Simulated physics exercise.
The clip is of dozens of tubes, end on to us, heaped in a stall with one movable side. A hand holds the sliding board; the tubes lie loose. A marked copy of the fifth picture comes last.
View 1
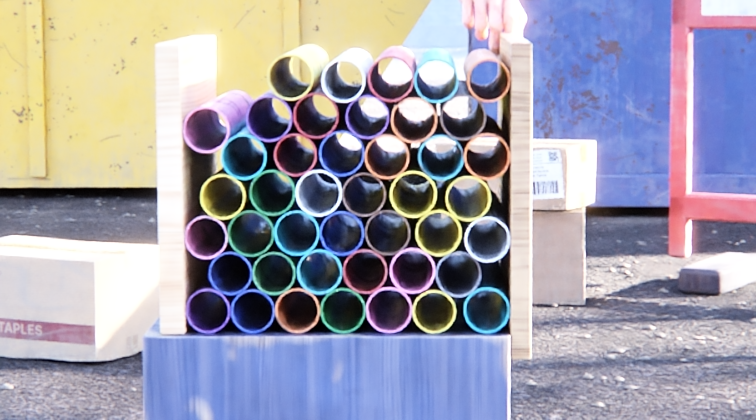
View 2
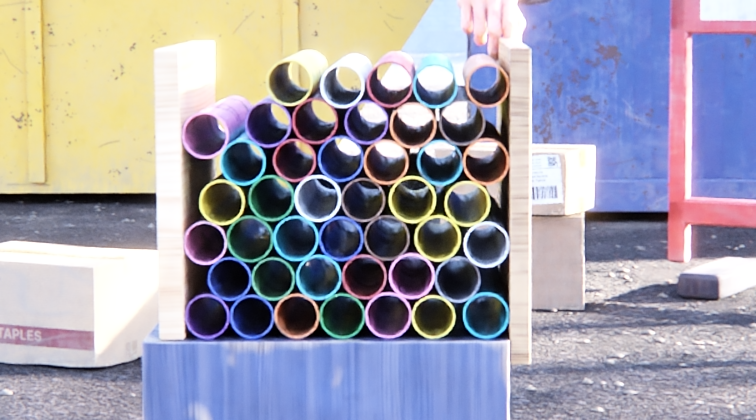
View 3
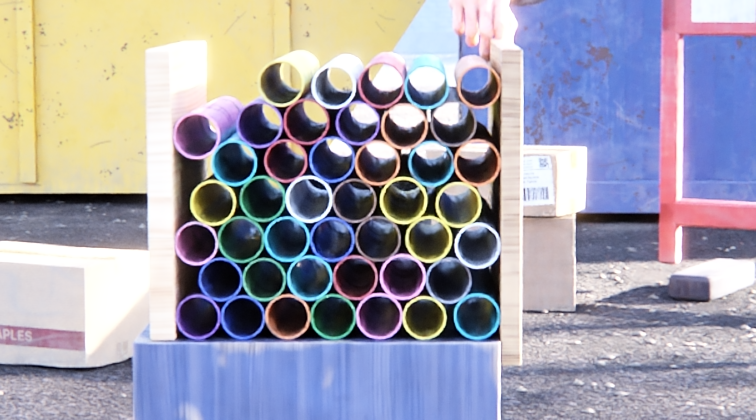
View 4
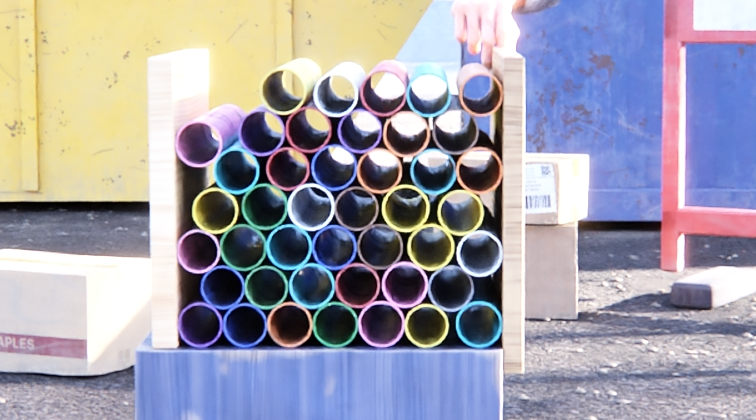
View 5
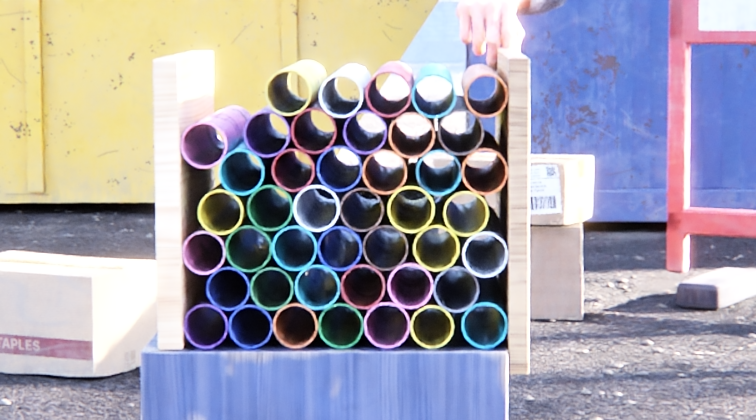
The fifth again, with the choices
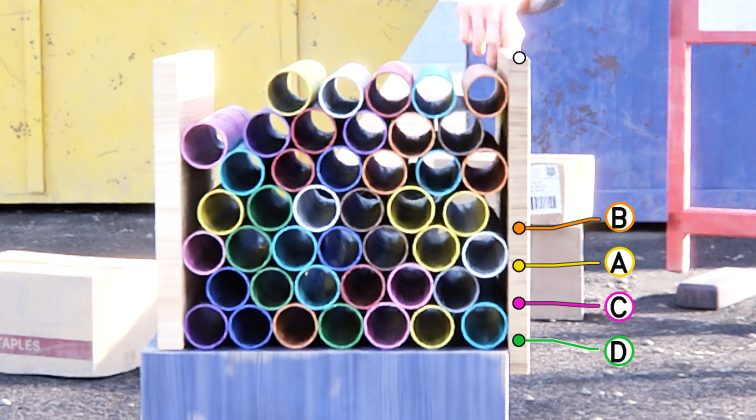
A hand holding the right side board of a stall of stacked colourful tubes, the tubes staying still as the view shakes slightly.
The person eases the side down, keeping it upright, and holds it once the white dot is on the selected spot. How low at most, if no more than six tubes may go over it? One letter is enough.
Stop at A.
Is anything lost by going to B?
At B: Yes.
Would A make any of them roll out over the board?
Yes, at A.
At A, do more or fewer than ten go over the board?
At A, fewer than ten.
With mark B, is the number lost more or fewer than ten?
It loses fewer than ten.
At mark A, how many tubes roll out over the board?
The count is four.
On the marked copy, A at (519, 266); B at (519, 228); C at (519, 303); D at (518, 340); the white dot at (519, 58).
Taking A. A third of the way, top of the board (508, 147).
Two thirds of the way, top of the board (508, 250).
When it is over, top of the board (508, 265), four out over the board.
As for the rest, B four out over the board; C more than six out over the board; D more than six out over the board.
